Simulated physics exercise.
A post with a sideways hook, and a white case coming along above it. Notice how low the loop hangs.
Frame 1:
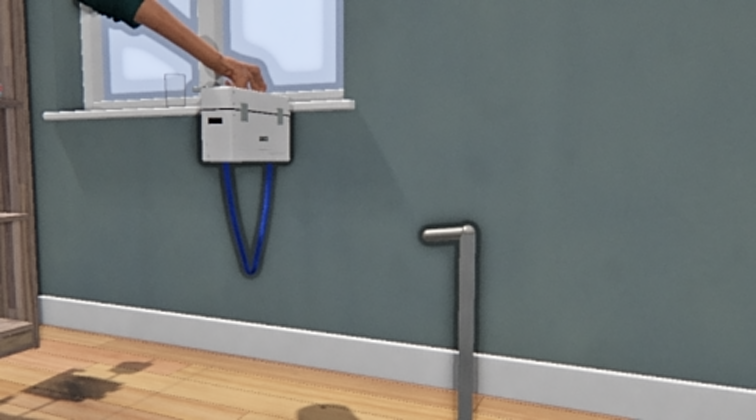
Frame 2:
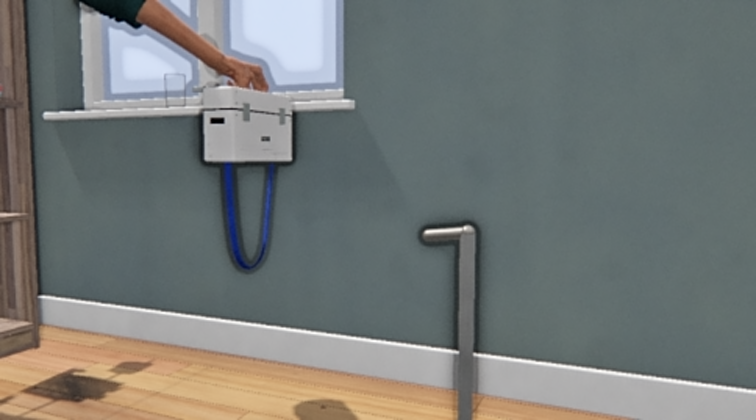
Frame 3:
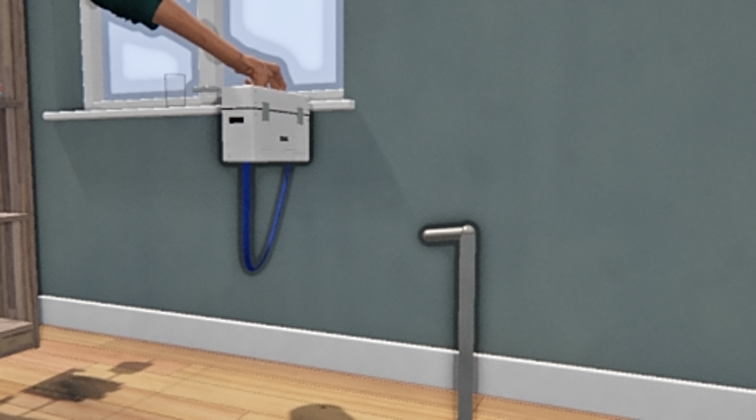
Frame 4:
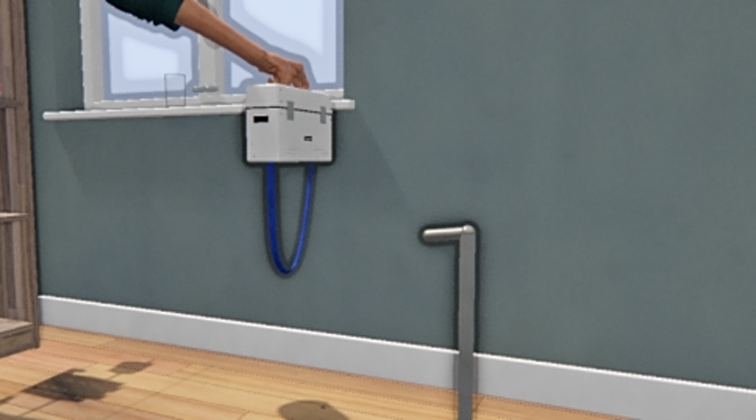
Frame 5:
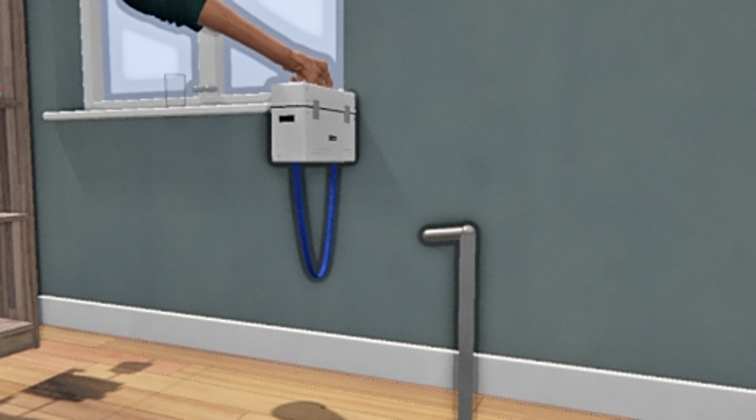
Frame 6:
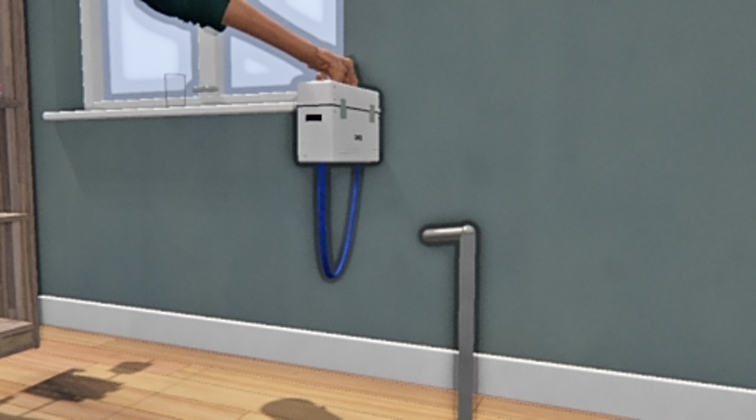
A white case with a blue loop hanging low beneath it was carried by a hand to the right, past the window sill, towards a post whose sideways hook pointed back at it.
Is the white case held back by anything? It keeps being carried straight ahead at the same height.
Yes.
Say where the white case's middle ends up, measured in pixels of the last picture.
Roughly (574, 119).
Then, 0.62 s on from there, case nearing the post near (405, 123).
Then, 1.42 s on from there, case over the post near (498, 121).
In the end, case past the post near (574, 119); loop tight round the post, hand stopped. The white case gets caught.
